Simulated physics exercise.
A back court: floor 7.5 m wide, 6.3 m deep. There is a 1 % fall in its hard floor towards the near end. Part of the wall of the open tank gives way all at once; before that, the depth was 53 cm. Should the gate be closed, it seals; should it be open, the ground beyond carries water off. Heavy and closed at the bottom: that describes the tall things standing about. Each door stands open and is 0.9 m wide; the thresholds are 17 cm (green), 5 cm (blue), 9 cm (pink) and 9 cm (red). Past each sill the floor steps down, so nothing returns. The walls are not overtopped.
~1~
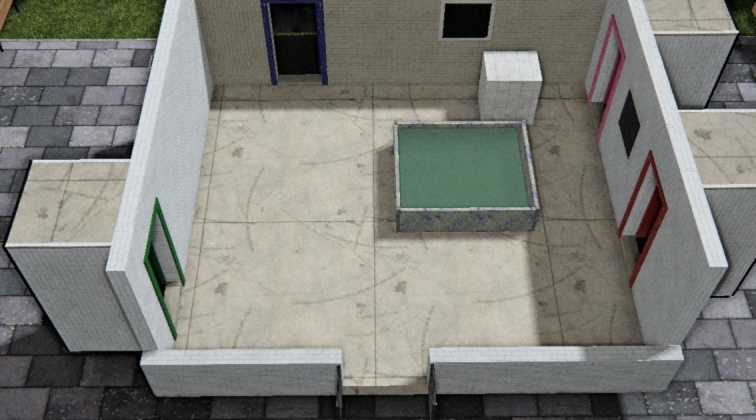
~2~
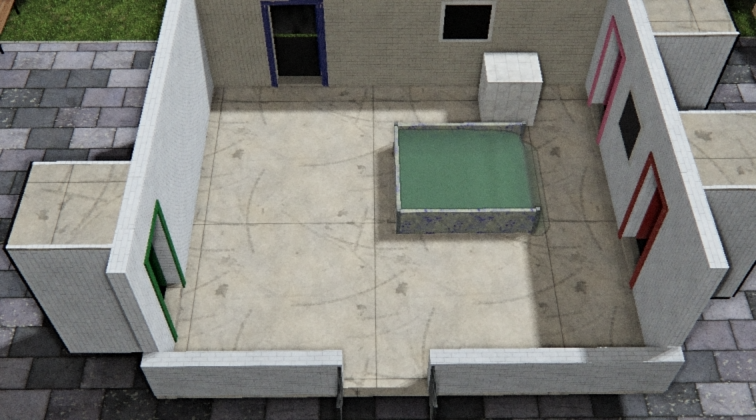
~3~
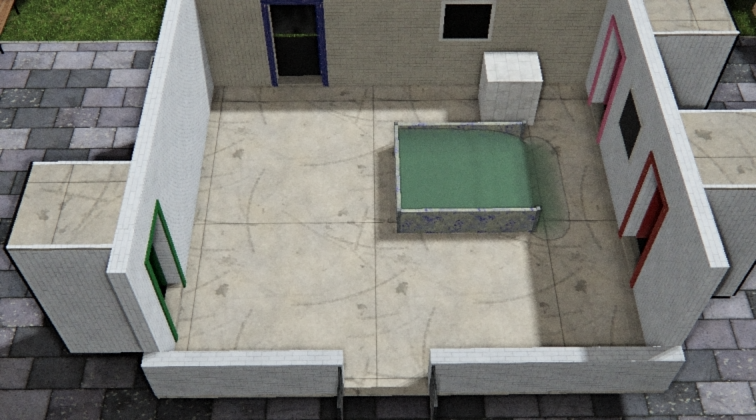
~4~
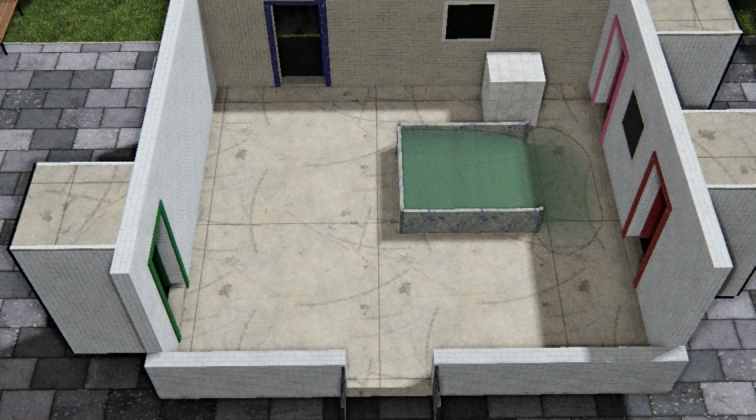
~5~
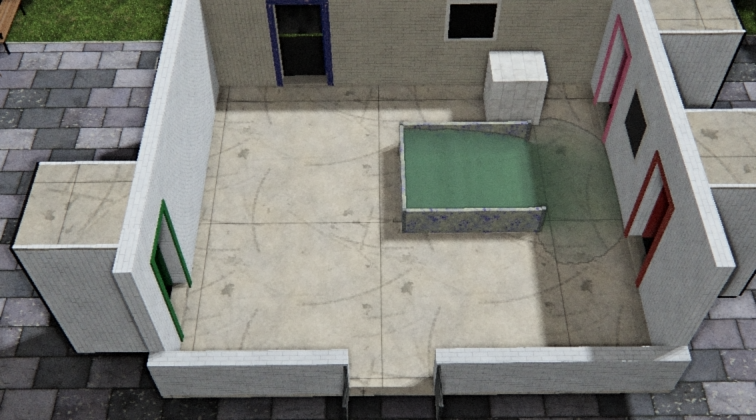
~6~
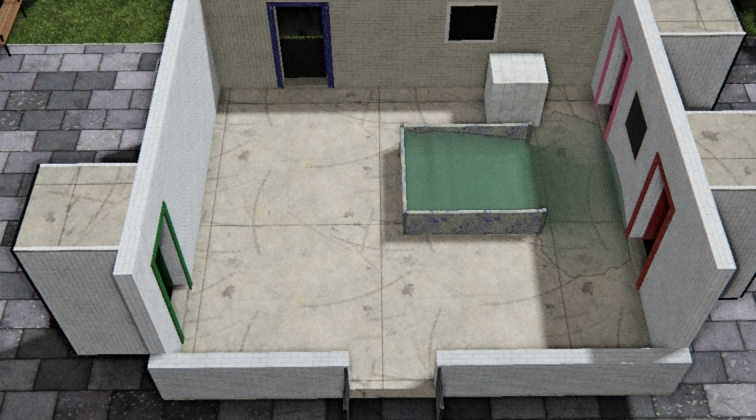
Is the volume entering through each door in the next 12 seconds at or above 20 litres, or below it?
At the green door the water let in will remain short of the limit; at the blue door the water let in will remain short of the limit; at the pink door the water let in will surpass the limit; at the red door the water let in will surpass the limit.
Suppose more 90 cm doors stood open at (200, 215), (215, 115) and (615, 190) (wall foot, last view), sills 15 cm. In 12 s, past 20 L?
Result in order - not enough, not enough, more than that.
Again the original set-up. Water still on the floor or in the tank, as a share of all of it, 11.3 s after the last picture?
88 %.
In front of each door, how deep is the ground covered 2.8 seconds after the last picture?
Depths: Green door 0 cm, blue door 0 cm, pink door 16 cm, red door 13 cm.
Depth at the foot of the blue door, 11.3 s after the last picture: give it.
Roughly 1.5 centimetres.
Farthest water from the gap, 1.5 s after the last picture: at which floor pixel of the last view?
That lands around (651, 371) in the last picture.
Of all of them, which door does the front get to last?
Green.
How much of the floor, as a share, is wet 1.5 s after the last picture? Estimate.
About 20 per cent.
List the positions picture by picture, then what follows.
In the first picture, still water, 53 cm deep, in the open tank at (463, 167).
In the second picture, the front is at a hidden place, 1.0 m from the gap at (525, 181); 0.4 m2 of floor is under water; 53 cm left at the back of the open tank.
In the third picture, water pours out at (525, 181) and has run 1.2 m, to (536, 140); typically 9 cm deep outside, 53 cm at the open tank's back.
In the fourth picture, the front is at (584, 241), 1.5 m from the gap at (528, 182); 2.6 m2 of floor is under water; 53 cm left at the back of the open tank.
In the fifth picture, the front is at (622, 229), 1.8 m from the gap at (531, 182); 3.8 m2 of floor is under water; 53 cm left at the back of the open tank.
In the sixth picture, the front is at (628, 253), 2.1 m from the gap at (531, 183); 4.3 m2 of floor is under water; 51 cm left at the back of the open tank.
Then, 0.7 s after the last picture water covers 15 % of the floor and is deepest (39 cm) near (610, 190); green door not reached, blue door not reached, pink door 17 cm at the sill, 4 L in, red door 17 cm at the sill, 4 L in.
Then, 1.5 s after the last picture water covers 20 % of the floor and is deepest (36 cm) near (610, 190); green door not reached, blue door not reached, pink door 18 cm at the sill, 26 L in, red door 19 cm at the sill, 28 L in.
Then, 2.8 s after the last picture water covers 35 % of the floor and is deepest (28 cm) near (628, 371); green door not reached, blue door not reached, pink door 16 cm at the sill, 57 L in, red door 13 cm at the sill, 61 L in.
Then, 6.3 s after the last picture water covers 90 % of the floor and is deepest (12 cm) near (635, 301); green door 9 cm at the sill, 0 L in, blue door 1 cm at the sill, 0 L in, pink door 8 cm at the sill, 128 L in, red door 7 cm at the sill, 69 L in.
Then, 11.3 s after the last picture water covers 90 % of the floor and is deepest (11 cm) near (191, 366); green door 9 cm at the sill, 0 L in, blue door 2 cm at the sill, 0 L in, pink door 2 cm at the sill, 128 L in, red door 5 cm at the sill, 69 L in.
